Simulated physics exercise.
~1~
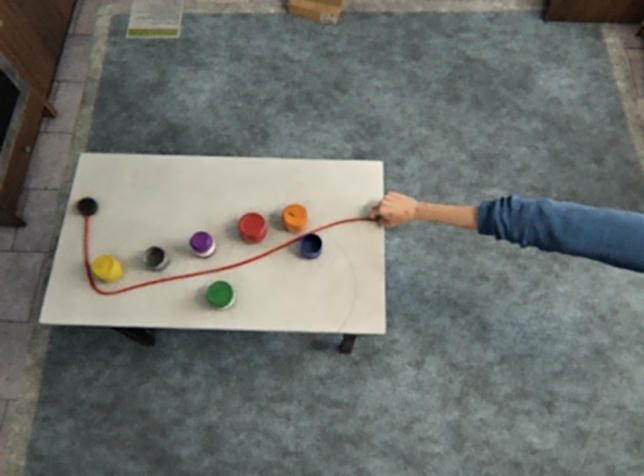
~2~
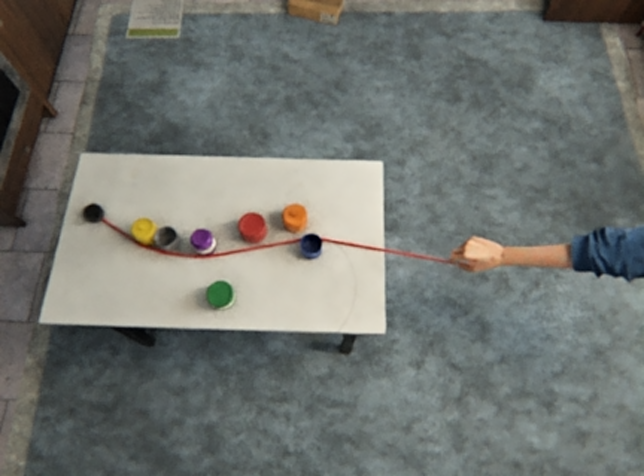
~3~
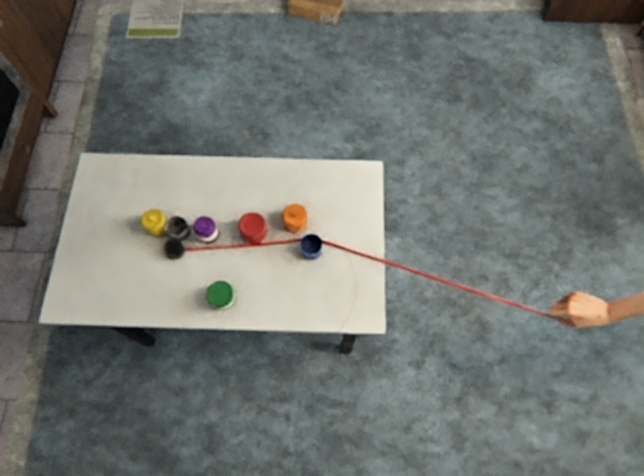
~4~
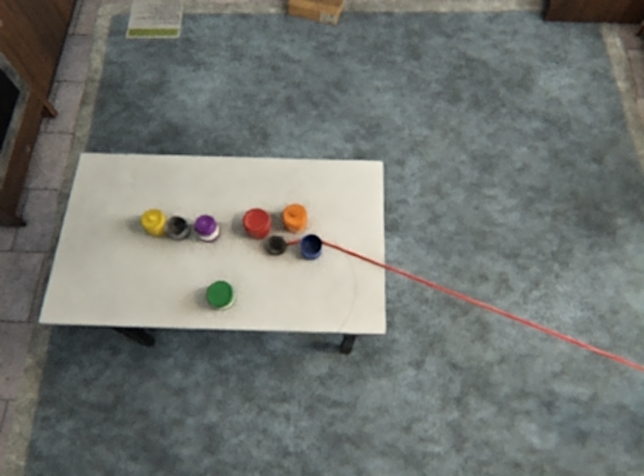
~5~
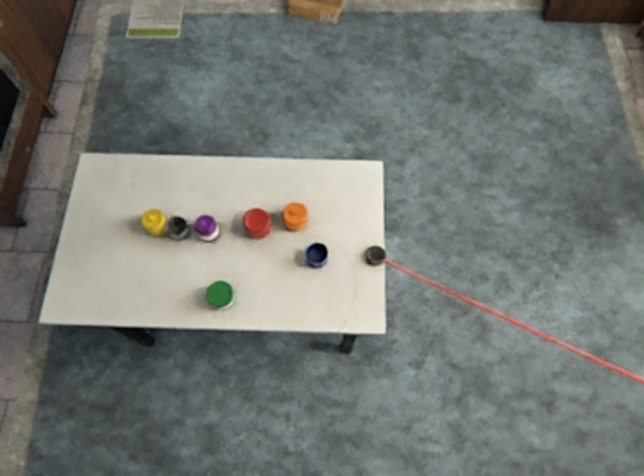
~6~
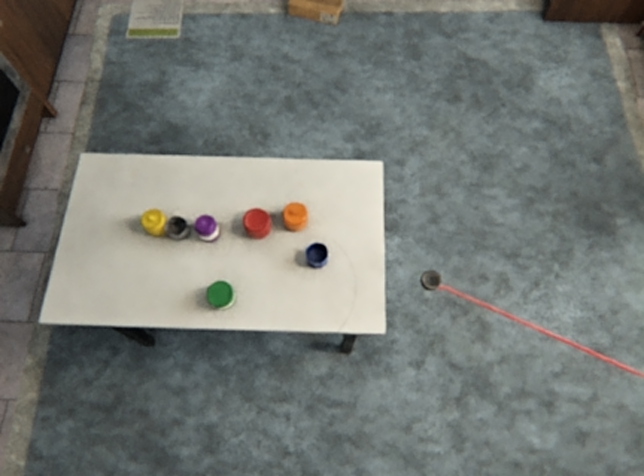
At first, seven colorful containers sit on a pale table while a hand at the right edge holds a red cord that runs loosely across to a black puck at the far left. The hand pulls right, and the tightening cord sweeps the yellow pot up and right, nudging the grey cup toward the purple jar. The puck then slides right, passing just below the purple jar and the red tub, which shift only slightly. It nears the blue cup, which ends up slightly lower and to the right as the puck reaches the table's right edge. Finally the puck is beyond the table, still on the taut cord, and all seven containers remain upright on top.
